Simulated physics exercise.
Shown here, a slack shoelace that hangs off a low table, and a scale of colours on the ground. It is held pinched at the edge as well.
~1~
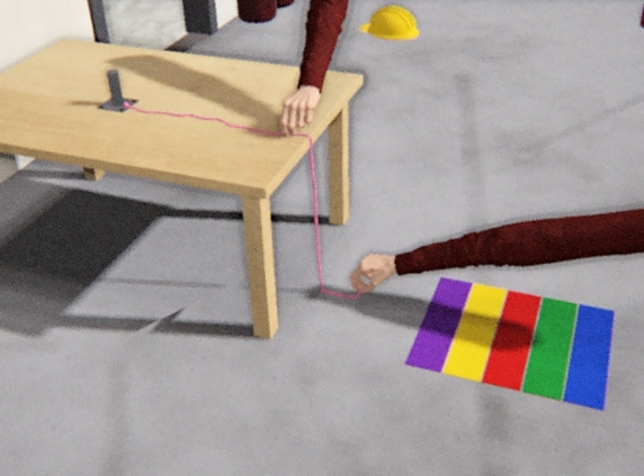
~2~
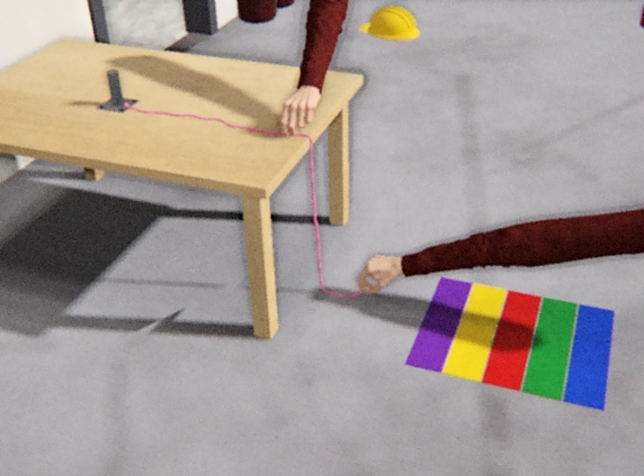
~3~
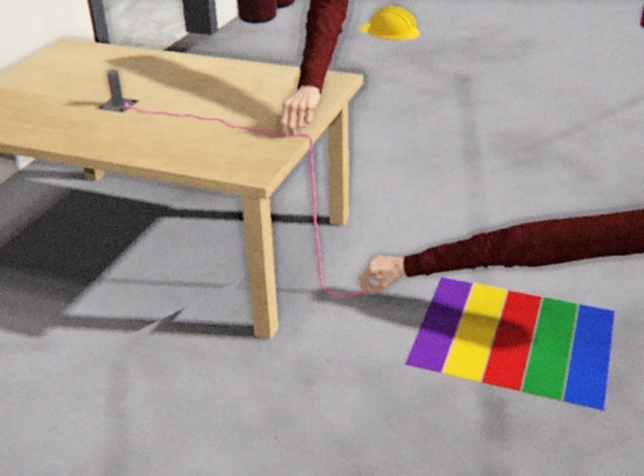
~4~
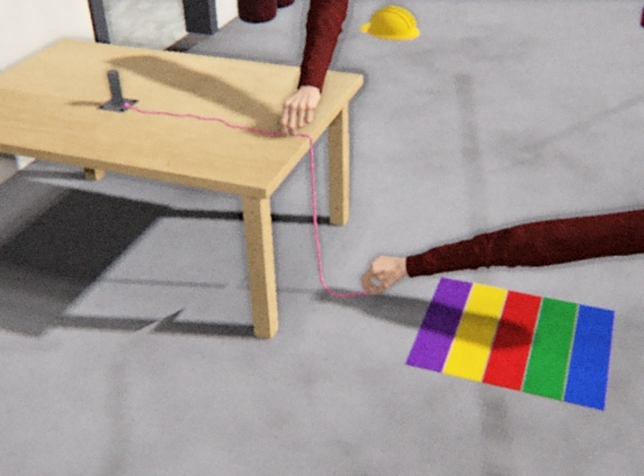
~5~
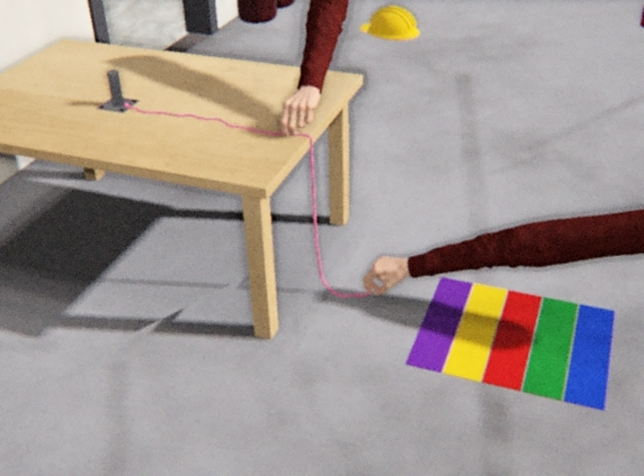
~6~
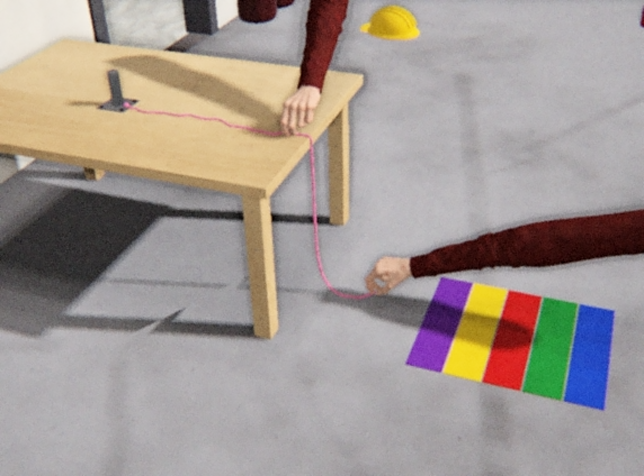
Hand on the floor drawing the loose end of a pink cord slightly right, another hand pinching it at the table edge.
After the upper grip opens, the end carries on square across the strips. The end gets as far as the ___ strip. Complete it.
The end gets as far as the yellow strip.
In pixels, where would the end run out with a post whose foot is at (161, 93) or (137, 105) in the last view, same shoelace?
First try (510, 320), second try (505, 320).
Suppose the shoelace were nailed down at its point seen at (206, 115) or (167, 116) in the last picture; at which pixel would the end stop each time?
Approximately (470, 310) and (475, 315), respectively.
Soon after, end near (418, 301); short of the strips.
Then, end near (457, 309); over purple.
At full stretch, end near (479, 313); over yellow. The end stops over the yellow strip.
